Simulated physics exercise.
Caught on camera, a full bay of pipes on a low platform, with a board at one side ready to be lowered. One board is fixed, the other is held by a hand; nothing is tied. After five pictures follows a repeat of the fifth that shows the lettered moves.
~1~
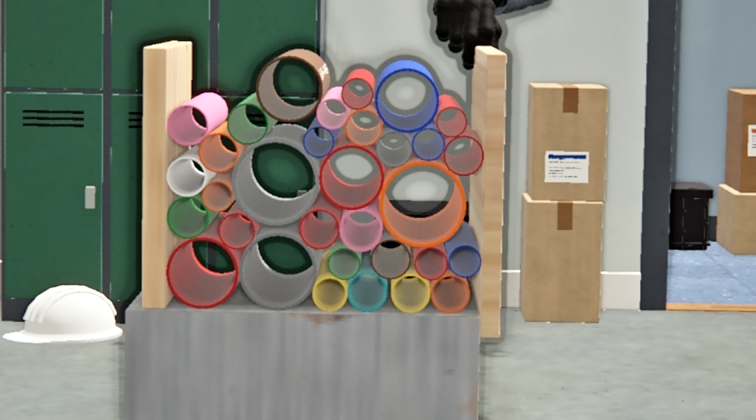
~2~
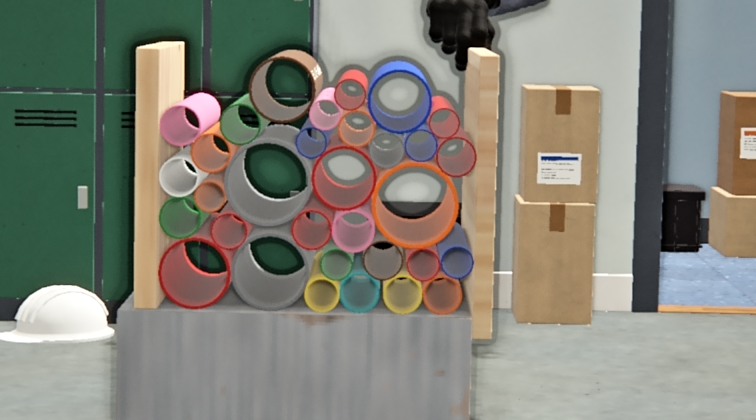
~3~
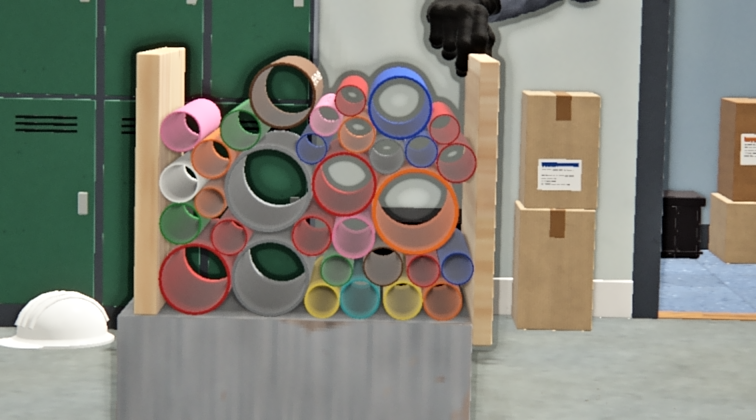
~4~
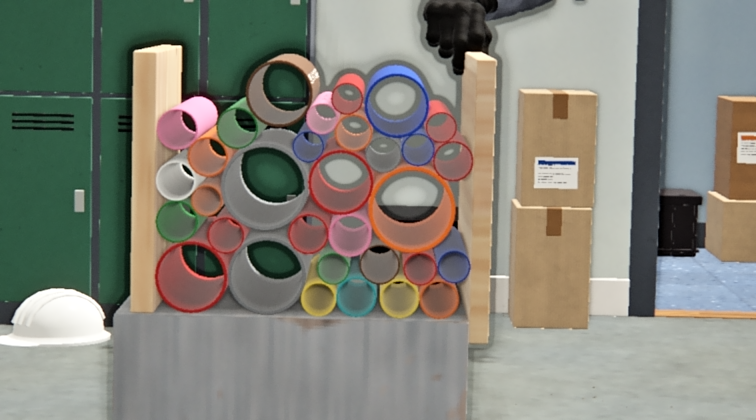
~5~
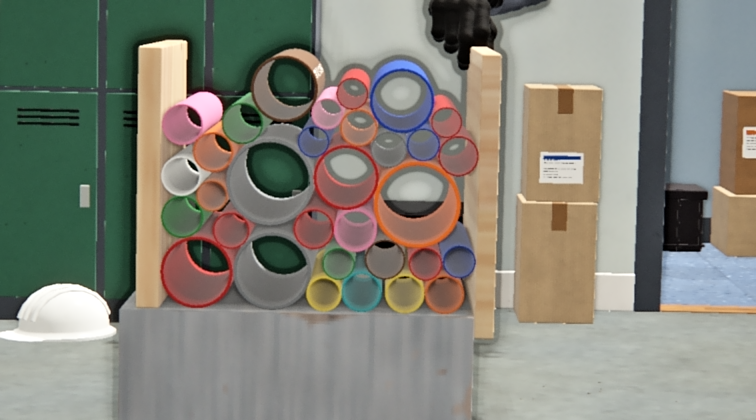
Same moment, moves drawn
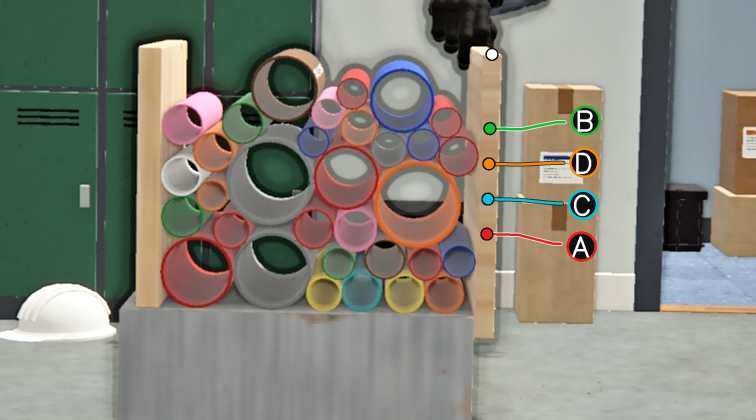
A stack of coloured tubes, with large grey, brown, blue and orange ones among smaller red, pink, green and yellow ones, sits between two upright wooden boards on a grey block, seen from the front. Green lockers and a white hard hat are at left, cardboard boxes at right, and a black-gloved hand above. The view shifts slightly left and right and up and down, while the tubes stay in place.
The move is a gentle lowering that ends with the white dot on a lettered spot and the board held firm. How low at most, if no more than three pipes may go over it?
D is the limit.
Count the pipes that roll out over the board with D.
At D the number is none.
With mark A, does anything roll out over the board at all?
At A: Yes.
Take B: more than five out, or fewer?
It loses fewer than five.
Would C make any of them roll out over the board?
Yes.
On the copy, A at (487, 234); B at (490, 128); C at (488, 199); D at (489, 164); the white dot at (492, 54).
On D. First, top of the board (480, 108).
Then, top of the board (479, 163).
Finally, top of the board (479, 163), none out over the board.
By contrast, A more than three out over the board; B none out over the board; C more than three out over the board.
